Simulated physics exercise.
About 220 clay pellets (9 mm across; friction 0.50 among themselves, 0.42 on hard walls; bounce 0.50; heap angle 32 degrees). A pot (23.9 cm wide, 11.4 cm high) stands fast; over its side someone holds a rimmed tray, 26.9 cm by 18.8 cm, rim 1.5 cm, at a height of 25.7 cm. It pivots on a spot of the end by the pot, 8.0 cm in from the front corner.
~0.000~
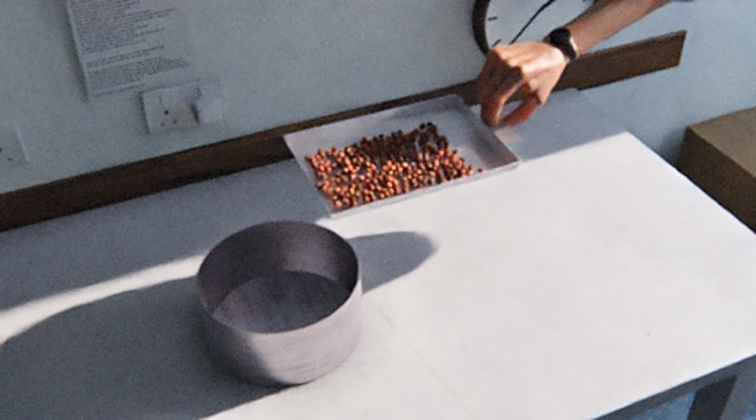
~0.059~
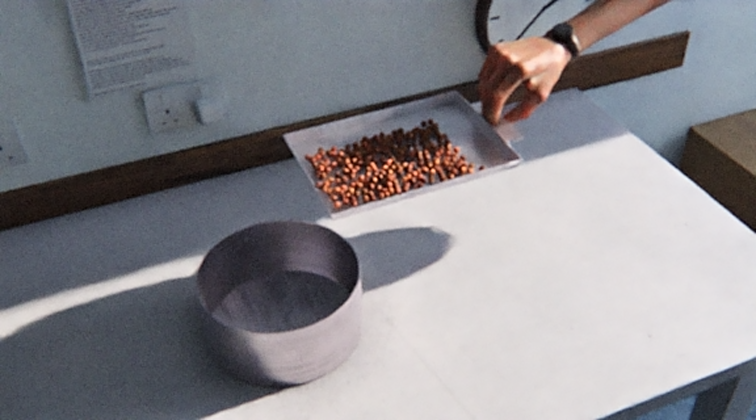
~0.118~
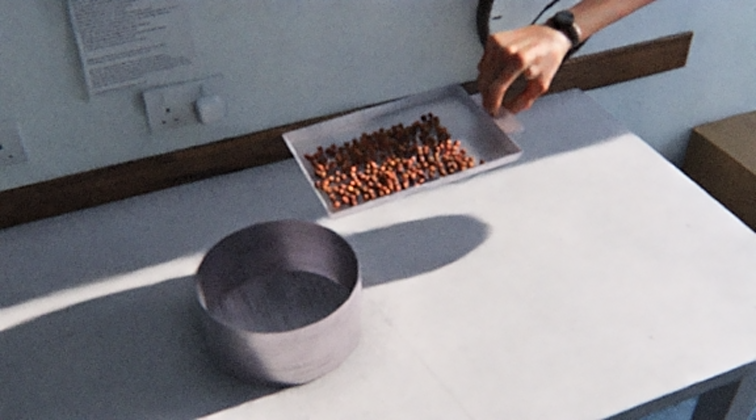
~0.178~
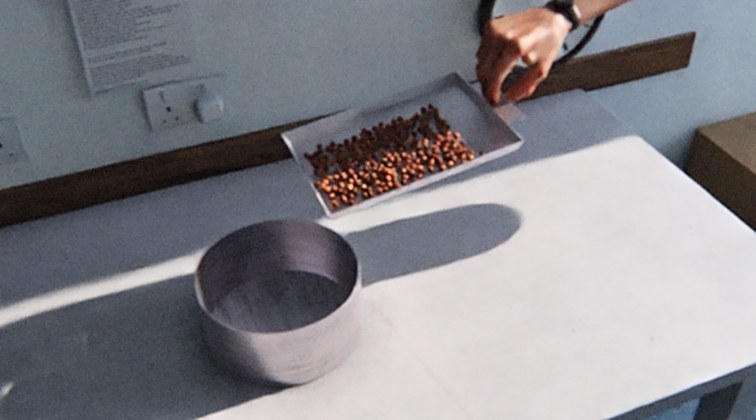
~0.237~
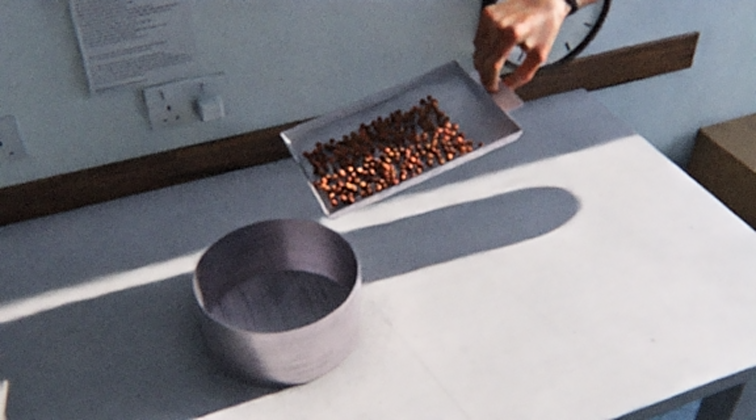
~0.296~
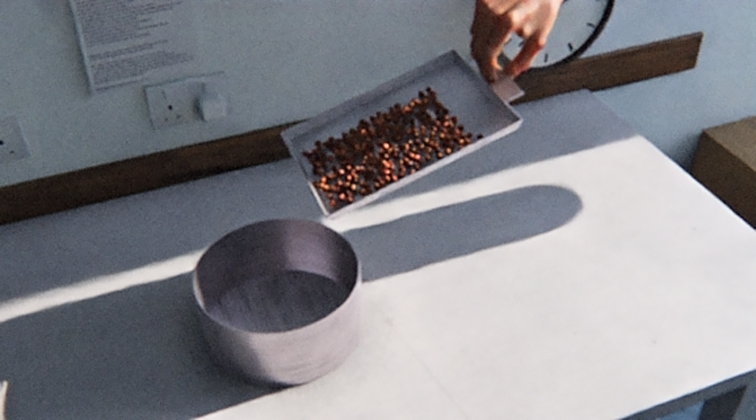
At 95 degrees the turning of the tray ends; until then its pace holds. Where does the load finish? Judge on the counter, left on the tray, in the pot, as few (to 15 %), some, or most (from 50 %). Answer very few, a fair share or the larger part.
Counter very few, tray very few, pot the larger part.
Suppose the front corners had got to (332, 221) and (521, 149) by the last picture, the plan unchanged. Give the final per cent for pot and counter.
Pot 60, counter 40.
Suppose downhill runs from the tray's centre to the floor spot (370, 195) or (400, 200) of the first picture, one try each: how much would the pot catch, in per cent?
About 65 and 45 per cent.
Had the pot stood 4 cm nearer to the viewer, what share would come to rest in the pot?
In that case some 95 per cent.
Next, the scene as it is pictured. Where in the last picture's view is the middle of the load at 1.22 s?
Near (309, 177).
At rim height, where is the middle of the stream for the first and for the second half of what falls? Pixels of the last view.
At about (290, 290), then at (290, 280).
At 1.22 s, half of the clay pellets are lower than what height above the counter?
Some 28 cm.
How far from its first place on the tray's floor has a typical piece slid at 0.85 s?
About 6 cm.
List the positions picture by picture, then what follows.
In the first picture, tray tilt 0 degrees, front corners at (334, 211) and (516, 160); middle of the pieces at (388, 164); pot at (279, 272).
In the second picture, tray tilt 1 degrees, front corners at (333, 211) and (517, 158); middle of the pieces at (388, 163).
In the third picture, tray tilt 4 degrees, front corners at (332, 211) and (517, 150), lowest corner left front; middle of the pieces at (388, 160).
In the fourth picture, tray tilt 8 degrees, front corners at (331, 211) and (517, 140), lowest corner left front; middle of the pieces at (387, 155).
In the fifth picture, tray tilt 12 degrees, front corners at (329, 212) and (517, 129), lowest corner left front; middle of the pieces at (386, 150).
In the sixth picture, tray tilt 16 degrees, front corners at (329, 212) and (516, 119), lowest corner left front; middle of the pieces at (385, 147); pot at (277, 271). Its pace works out near 70 degrees a second.
After 0.85 s, tilt 53 degrees; the tray holds 100 %, the pot 0 %.
After 1.22 s, tilt 79 degrees; the tray holds 85 %, the pot 5 %.
After 1.67 s, tilt 95 degrees; the tray holds 0 %, the pot 95 %.
By 2.4 s all is still; counter 5 %, tray 0 %, pot 95 %.
